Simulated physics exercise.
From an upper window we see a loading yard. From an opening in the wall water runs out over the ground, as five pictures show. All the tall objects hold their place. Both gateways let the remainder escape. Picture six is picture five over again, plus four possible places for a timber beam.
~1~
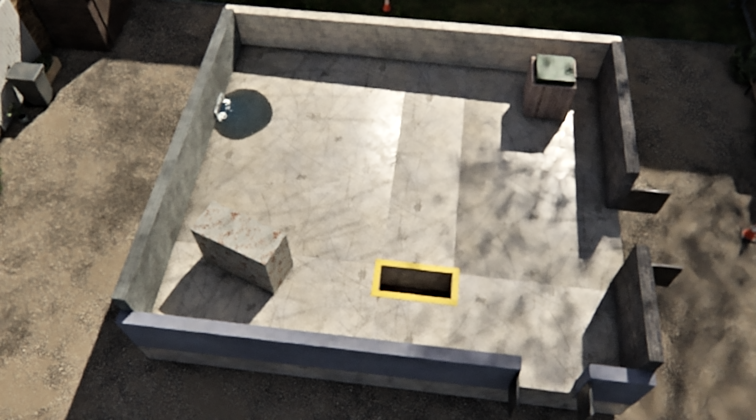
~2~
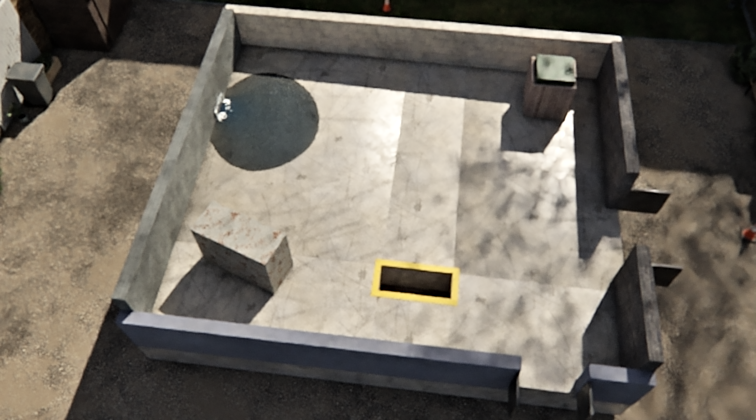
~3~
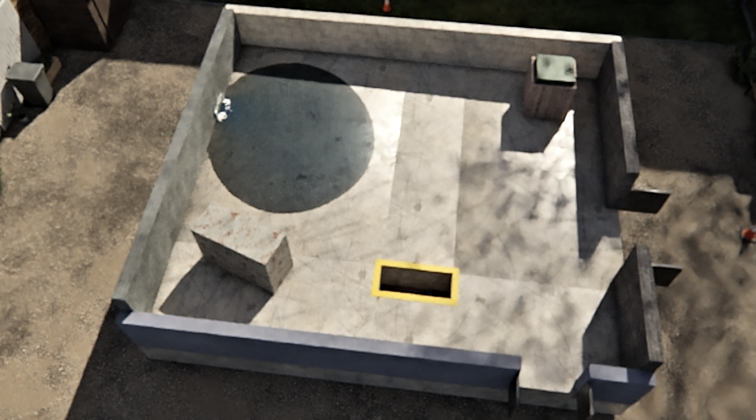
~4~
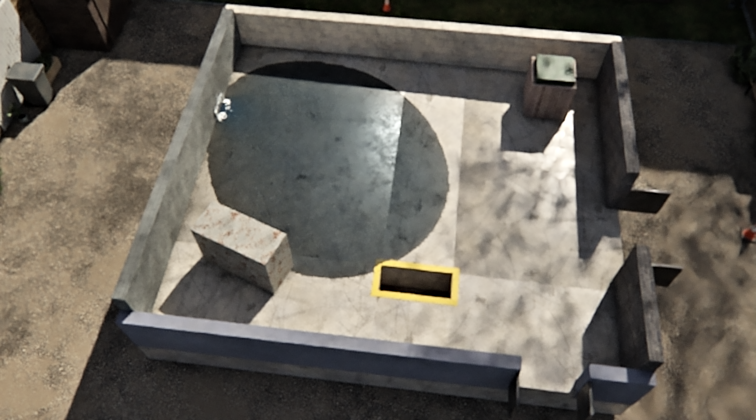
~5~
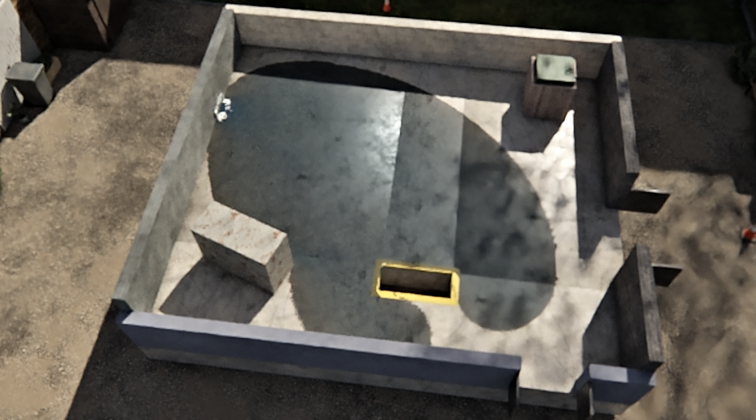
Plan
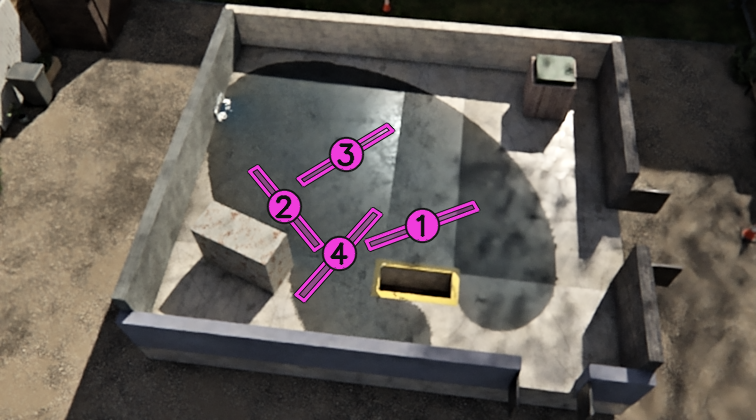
Water spread from the left wall of a walled yard in a widening dark pool, passed a pale block, then reached around the yellow-edged pit and began running into it.
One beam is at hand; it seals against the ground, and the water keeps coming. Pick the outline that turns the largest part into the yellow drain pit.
Best: 2.
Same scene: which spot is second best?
3.
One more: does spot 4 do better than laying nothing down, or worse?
Spot 4 is worse.
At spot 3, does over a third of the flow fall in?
No, it does not.
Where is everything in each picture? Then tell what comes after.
Outfall at (219, 107); yellow drain pit at (416, 282); open gate at (544, 377); open gate at (610, 242); water covers 2 % of the ground and shows as far out as (262, 123); yellow drain pit still dry.
Water covers 8 % of the ground and shows as far out as (298, 153); yellow drain pit still dry.
Water covers 18 % of the ground and shows as far out as (348, 187); yellow drain pit still dry.
Water covers 35 % of the ground and shows as far out as (434, 218); yellow drain pit still dry.
Water covers 55 % of the ground and shows as far out as (545, 296); yellow drain pit taking water.
On the marked copy, 1 from (368, 245) to (475, 206); 2 from (253, 169) to (318, 247); 3 from (301, 181) to (389, 127); 4 from (300, 297) to (376, 212).
For spot 1, about 9 % of the stream runs into the yellow drain pit, about 91 % out by the gates.
For spot 2, about 31 % of the stream runs into the yellow drain pit, about 68 % out by the gates.
For spot 3, about 20 % of the stream runs into the yellow drain pit, about 79 % out by the gates.
For spot 4, about 8 % of the stream runs into the yellow drain pit, about 91 % out by the gates.
